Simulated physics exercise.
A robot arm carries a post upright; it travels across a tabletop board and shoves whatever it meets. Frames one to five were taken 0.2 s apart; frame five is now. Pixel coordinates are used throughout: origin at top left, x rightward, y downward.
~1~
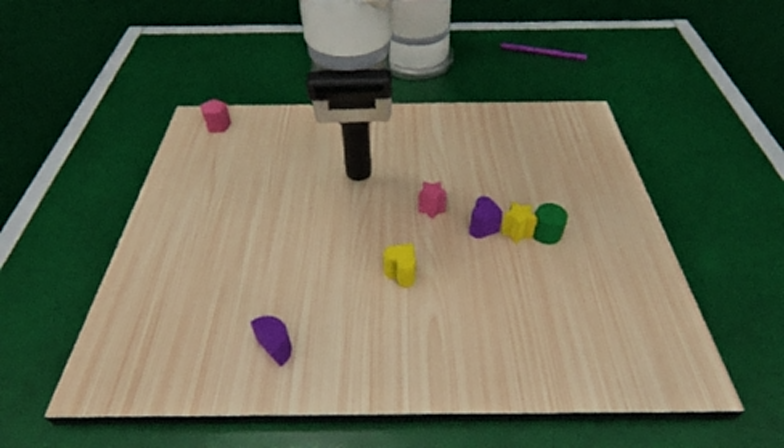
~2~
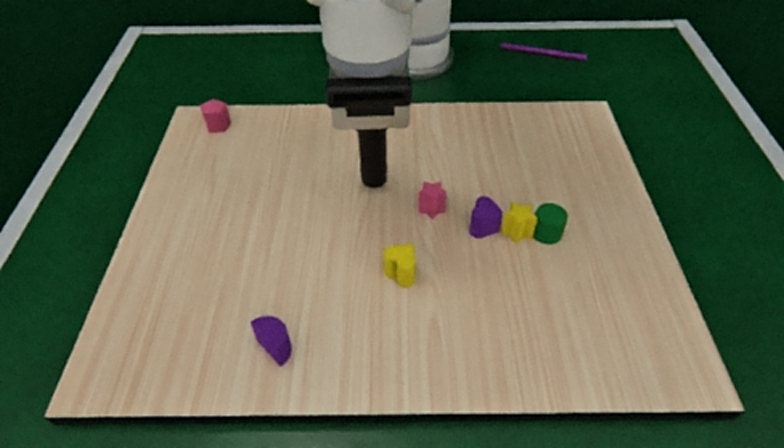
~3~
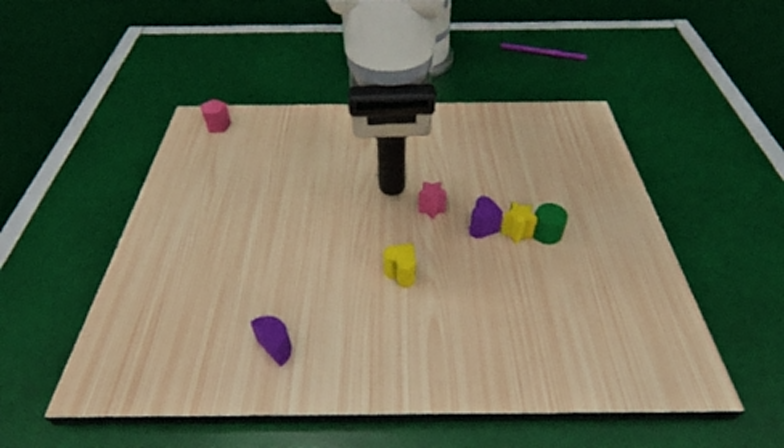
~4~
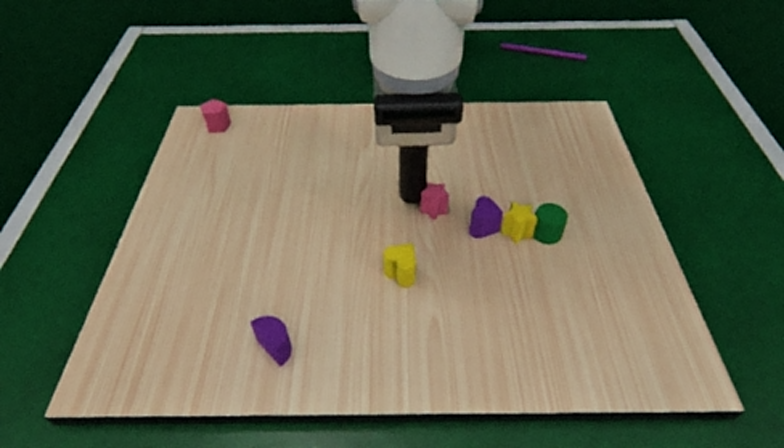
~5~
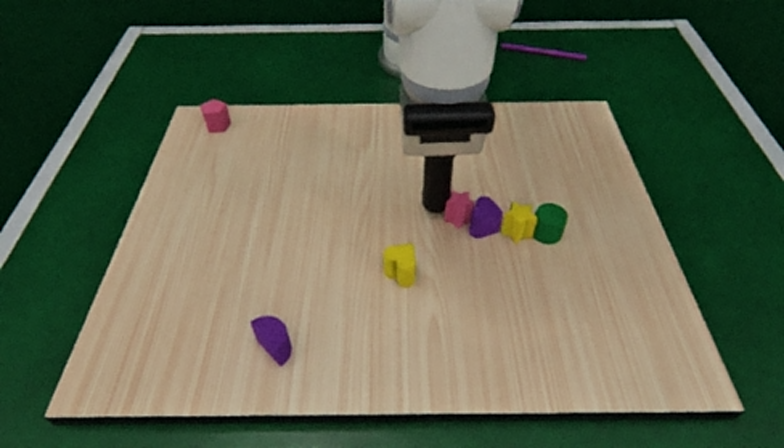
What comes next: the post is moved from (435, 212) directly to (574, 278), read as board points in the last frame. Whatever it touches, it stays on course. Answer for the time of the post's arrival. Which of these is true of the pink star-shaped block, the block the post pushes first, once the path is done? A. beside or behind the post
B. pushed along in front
My pick is B.
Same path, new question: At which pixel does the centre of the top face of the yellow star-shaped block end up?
For the centre of its top, I'd go with (604, 235).
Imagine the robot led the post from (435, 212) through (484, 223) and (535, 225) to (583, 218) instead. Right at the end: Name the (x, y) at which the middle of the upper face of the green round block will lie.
The point I'd pick in the picture is (607, 219).
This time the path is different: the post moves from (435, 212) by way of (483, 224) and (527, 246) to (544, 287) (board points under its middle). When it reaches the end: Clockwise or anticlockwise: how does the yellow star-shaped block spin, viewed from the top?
Seen from above, its turn is counter-clockwise.
What follows on the original path. One third of the way, post (479, 226); pink star-shaped block (507, 220); purple heart (528, 230), turned 30° clockwise; yellow star-shaped block (557, 228), turned 40° anticlockwise; green round block (572, 212).
Two thirds of the way, post (526, 248); pink star-shaped block (556, 243); purple heart (580, 254), turned 30° clockwise; yellow star-shaped block (599, 234), turned 115° anticlockwise; green round block (582, 212).
At the end, post (577, 271); pink star-shaped block (610, 266); purple heart (635, 277), turned 30° clockwise; yellow star-shaped block (604, 235), turned 140° anticlockwise; green round block (582, 212).
